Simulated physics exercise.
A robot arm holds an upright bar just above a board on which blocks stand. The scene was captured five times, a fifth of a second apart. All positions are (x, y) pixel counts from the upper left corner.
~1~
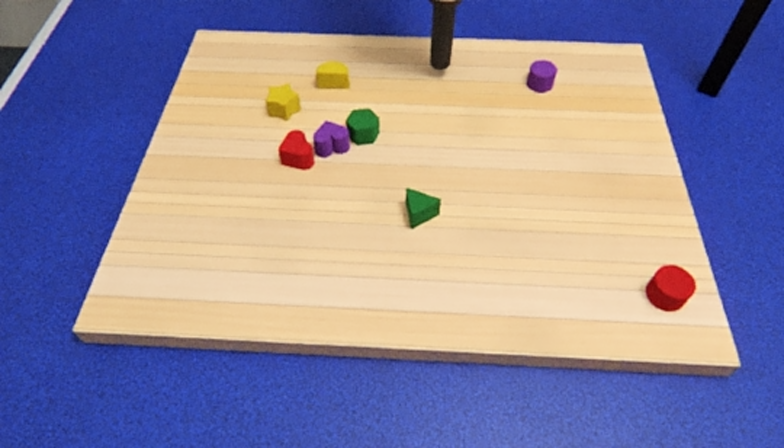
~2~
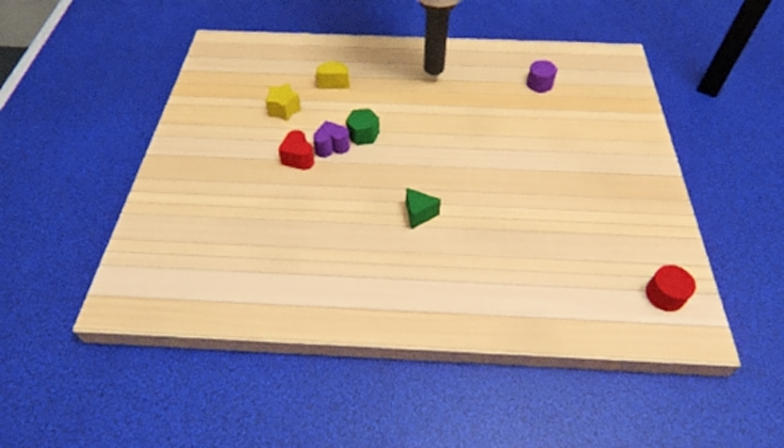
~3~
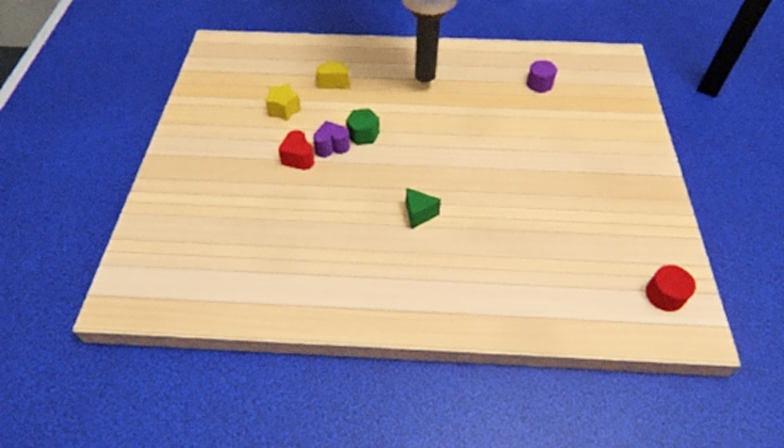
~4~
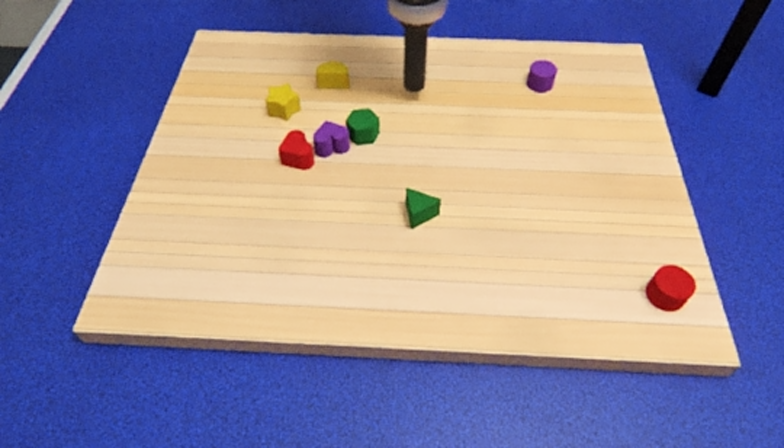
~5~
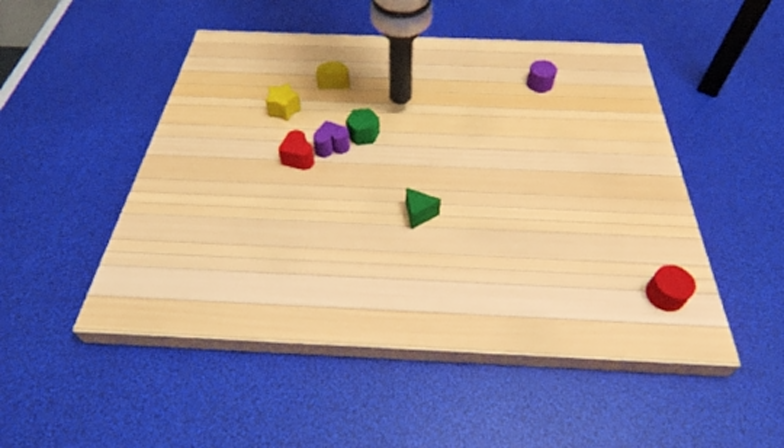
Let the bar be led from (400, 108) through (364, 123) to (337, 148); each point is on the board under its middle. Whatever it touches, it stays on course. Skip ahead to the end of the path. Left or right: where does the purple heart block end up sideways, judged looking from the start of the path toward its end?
The left.
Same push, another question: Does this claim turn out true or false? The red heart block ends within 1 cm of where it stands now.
That is false.
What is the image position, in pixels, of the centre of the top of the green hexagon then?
The point I'd pick in the picture is (349, 150).
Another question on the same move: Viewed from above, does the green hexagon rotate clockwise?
No
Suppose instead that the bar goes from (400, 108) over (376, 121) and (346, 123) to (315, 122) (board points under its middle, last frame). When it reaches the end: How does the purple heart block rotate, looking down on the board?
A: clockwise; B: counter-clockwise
The correct letter is A.
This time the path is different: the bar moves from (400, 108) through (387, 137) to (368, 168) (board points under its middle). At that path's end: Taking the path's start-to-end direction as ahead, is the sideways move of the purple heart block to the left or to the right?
My answer: Right.
On the path given first. One third of the way, bar (375, 108); nothing pushed yet.
Two thirds of the way, bar (353, 121); red heart block (293, 144); purple heart block (324, 141), turned 50° clockwise; green hexagon (353, 134), turned 45° anticlockwise.
At the end, bar (336, 139); red heart block (287, 146), turned 30° clockwise; purple heart block (316, 150), turned 65° clockwise; yellow D-shaped block still; green hexagon (349, 150), turned 95° anticlockwise.
